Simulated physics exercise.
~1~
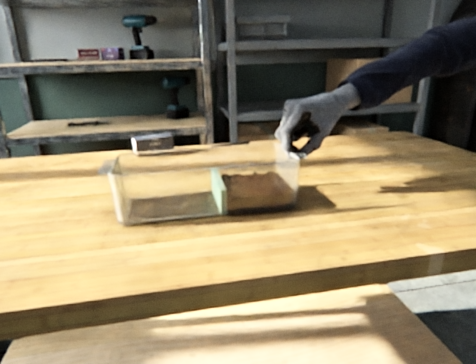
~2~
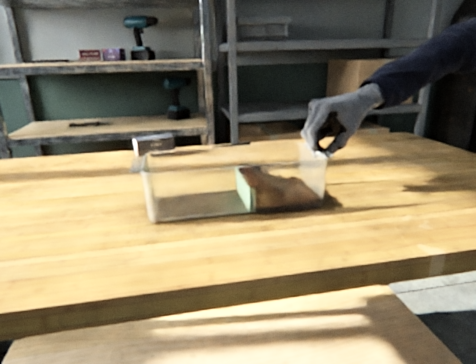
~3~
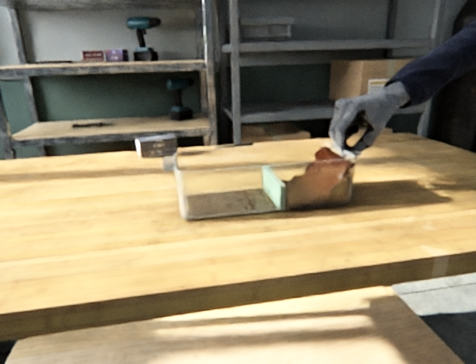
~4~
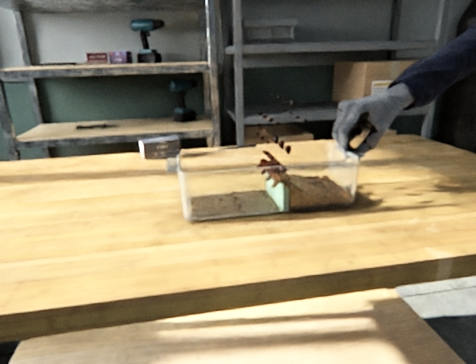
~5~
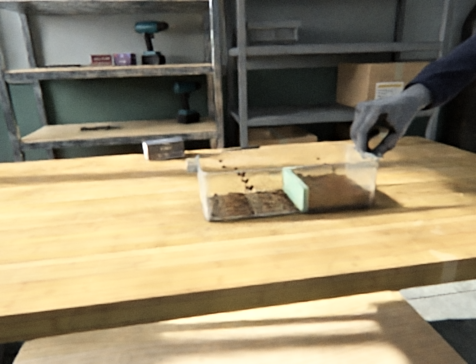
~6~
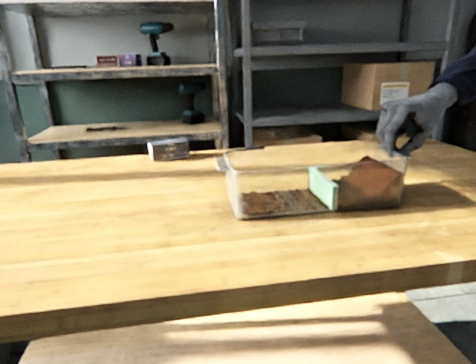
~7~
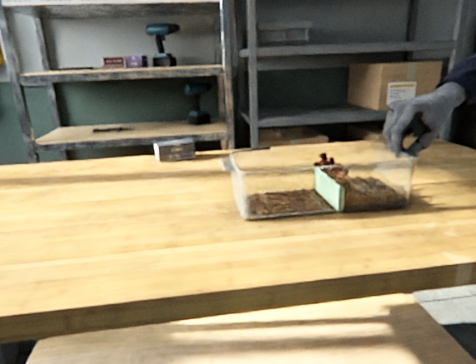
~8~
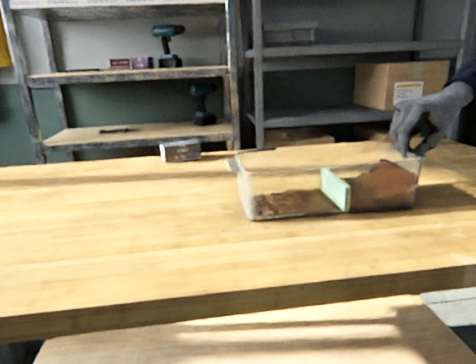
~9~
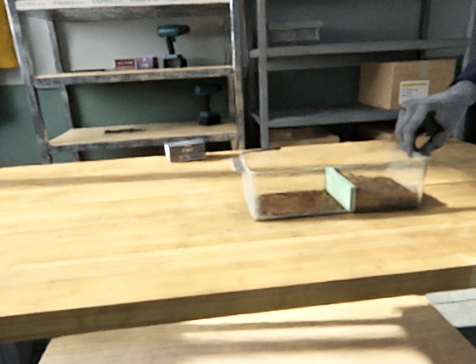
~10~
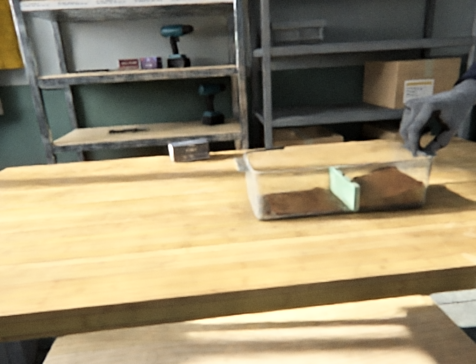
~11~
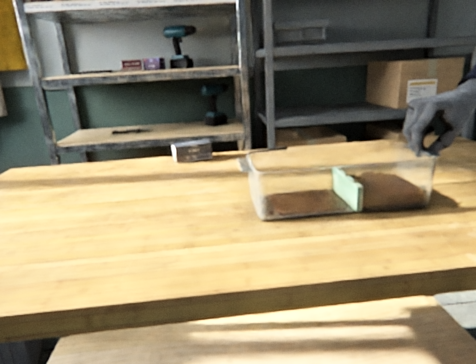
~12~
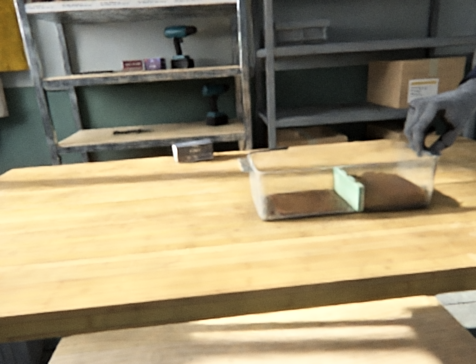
A clear two-part food box with a pale green divider sits on a long wooden table, seen from the front and slightly above, with brown coffee in its right part. A gloved hand in a dark sleeve holds the right end; behind stand shelves with drills and small boxes. The hand slides the box to the right, and the coffee surges up the right end. It then splashes over the divider in dark drops, landing in the left part. After a second slide right, more slops across, then settles, leaving a shallow brown layer on the left.
